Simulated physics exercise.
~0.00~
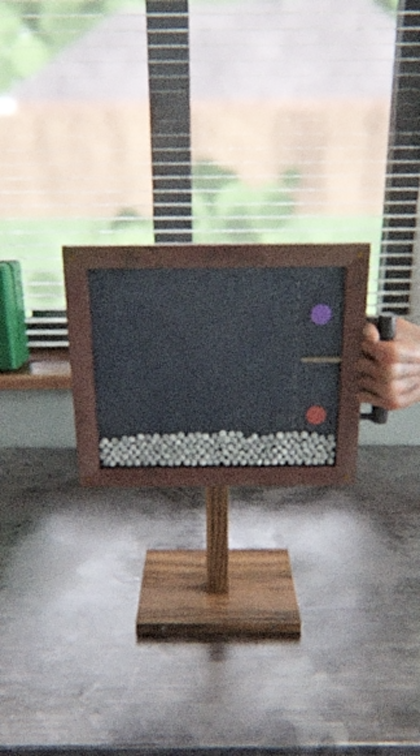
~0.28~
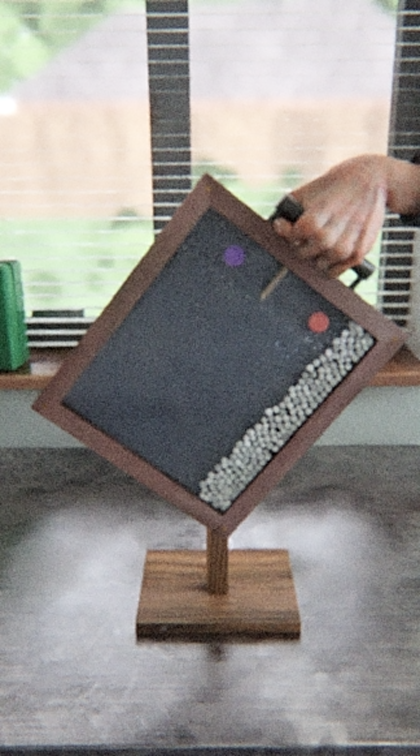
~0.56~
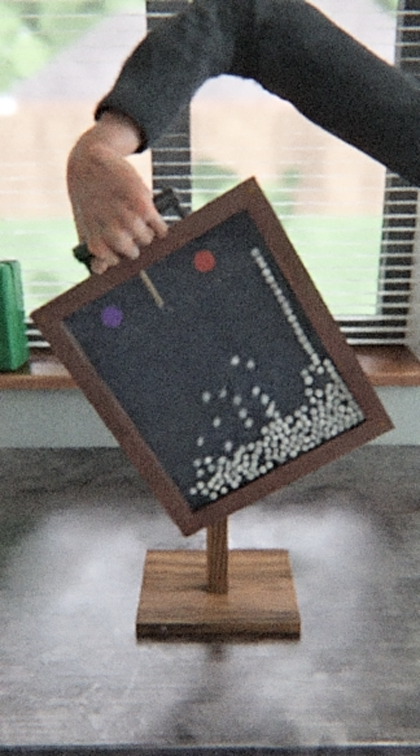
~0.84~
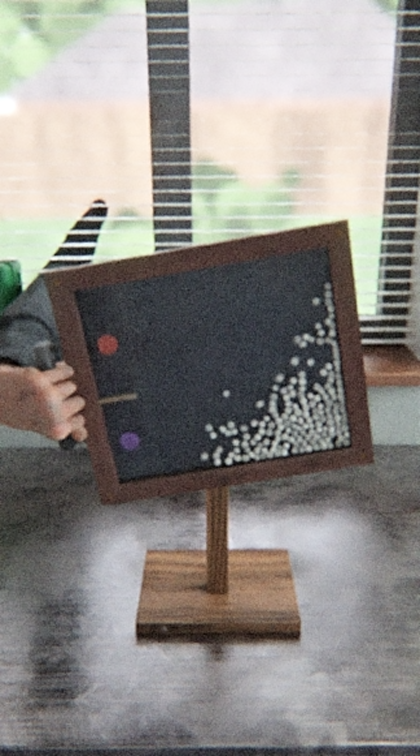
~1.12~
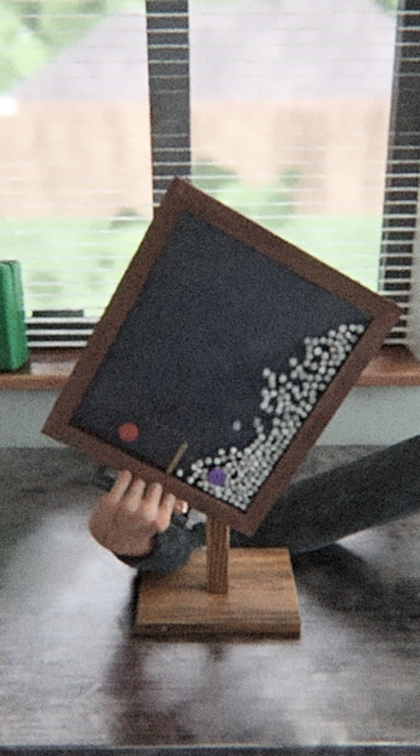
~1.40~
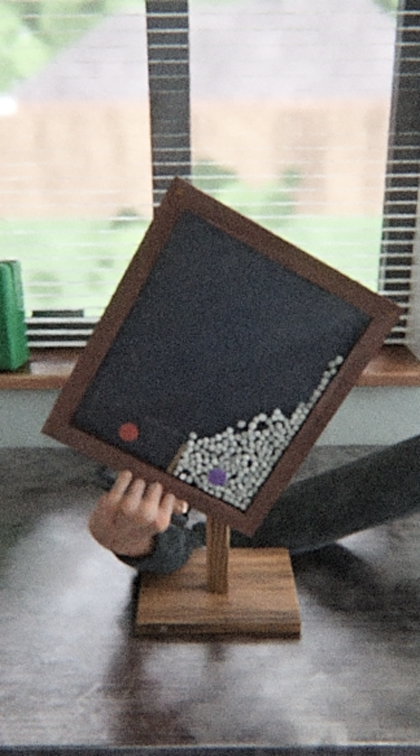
Hand turning a framed case of small white pills anticlockwise on a wooden stand, the pills sliding and settling around the purple dot.
